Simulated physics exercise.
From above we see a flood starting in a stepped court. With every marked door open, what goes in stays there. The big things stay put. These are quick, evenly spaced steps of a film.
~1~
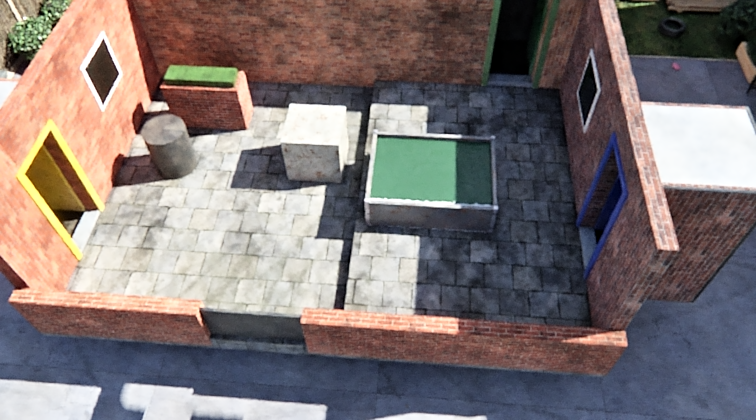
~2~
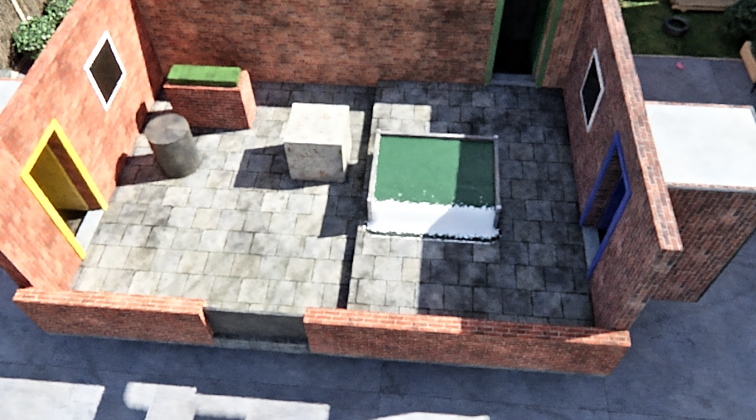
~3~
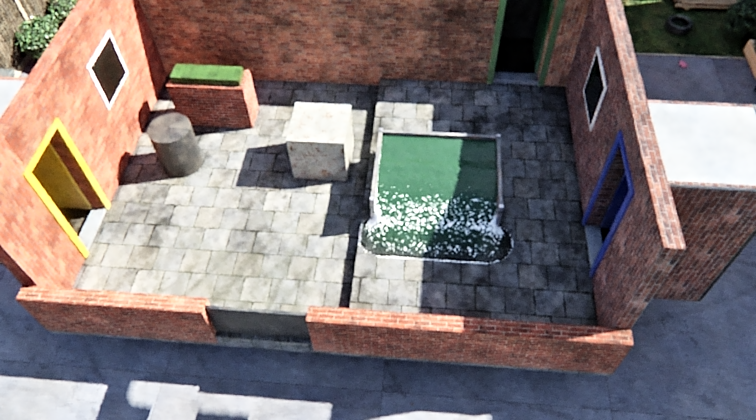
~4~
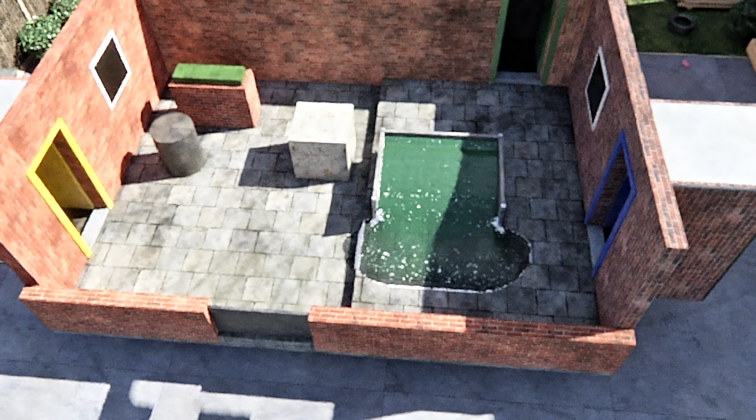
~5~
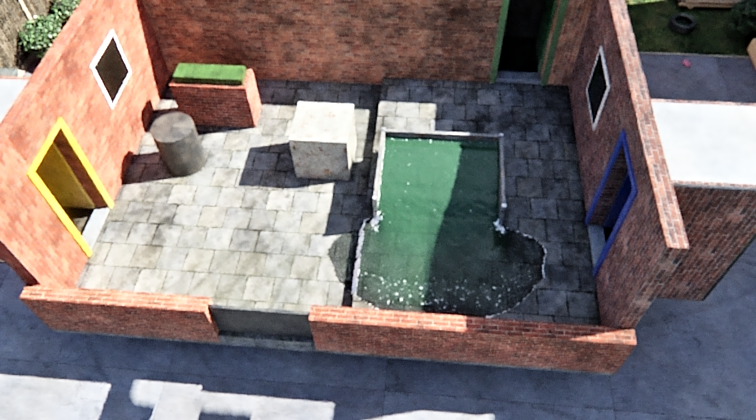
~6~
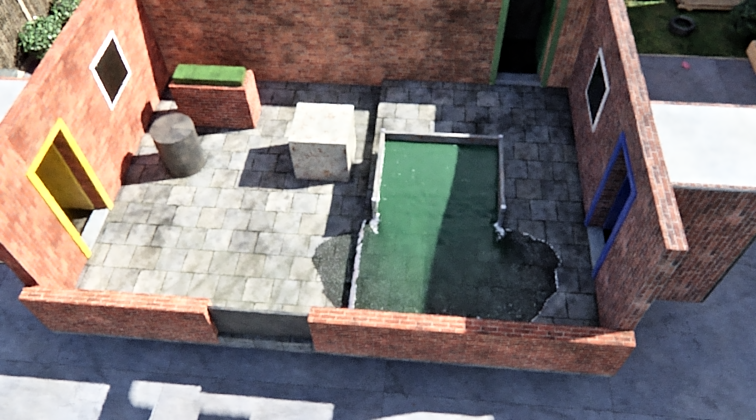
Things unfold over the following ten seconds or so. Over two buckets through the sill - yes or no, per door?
Yellow door - yes, green door - no, blue door - yes.
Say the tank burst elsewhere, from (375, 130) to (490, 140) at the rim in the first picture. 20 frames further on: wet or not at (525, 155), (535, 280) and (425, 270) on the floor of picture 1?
Going through them, the first would be submerged, the next still bare and the last still bare.
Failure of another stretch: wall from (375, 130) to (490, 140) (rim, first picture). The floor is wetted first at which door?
Lab note - earliest arrival at the green-painted one.
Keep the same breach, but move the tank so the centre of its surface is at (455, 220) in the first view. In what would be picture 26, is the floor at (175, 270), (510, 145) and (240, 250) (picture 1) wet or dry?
Soaked, soaked, soaked.
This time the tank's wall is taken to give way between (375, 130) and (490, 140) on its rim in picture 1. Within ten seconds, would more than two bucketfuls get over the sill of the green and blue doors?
I'd say the green door gets more, but the blue door gets less.
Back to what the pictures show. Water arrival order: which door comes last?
It has to be the green one.
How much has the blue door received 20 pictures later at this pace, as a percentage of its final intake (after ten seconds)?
It would be roughly 20 percent of the ten-second total.
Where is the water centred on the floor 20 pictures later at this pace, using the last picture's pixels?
Centre point: Around (403, 267).
A moment on, water covers 20 % of the floor; the yellow door not reached, the green door not reached, the blue door not reached.
Next, water covers 25 % of the floor; the yellow door not reached, the green door not reached, the blue door not reached.
Then, water covers 45 % of the floor; the yellow door wet at the sill, nothing in, the green door not reached, the blue door under two buckets in.
Later, water covers 65 % of the floor; the yellow door over two buckets in, the green door wet at the sill, nothing in, the blue door over two buckets in.
In the end, water covers 95 % of the floor; the yellow door over two buckets in, the green door wet at the sill, nothing in, the blue door over two buckets in.
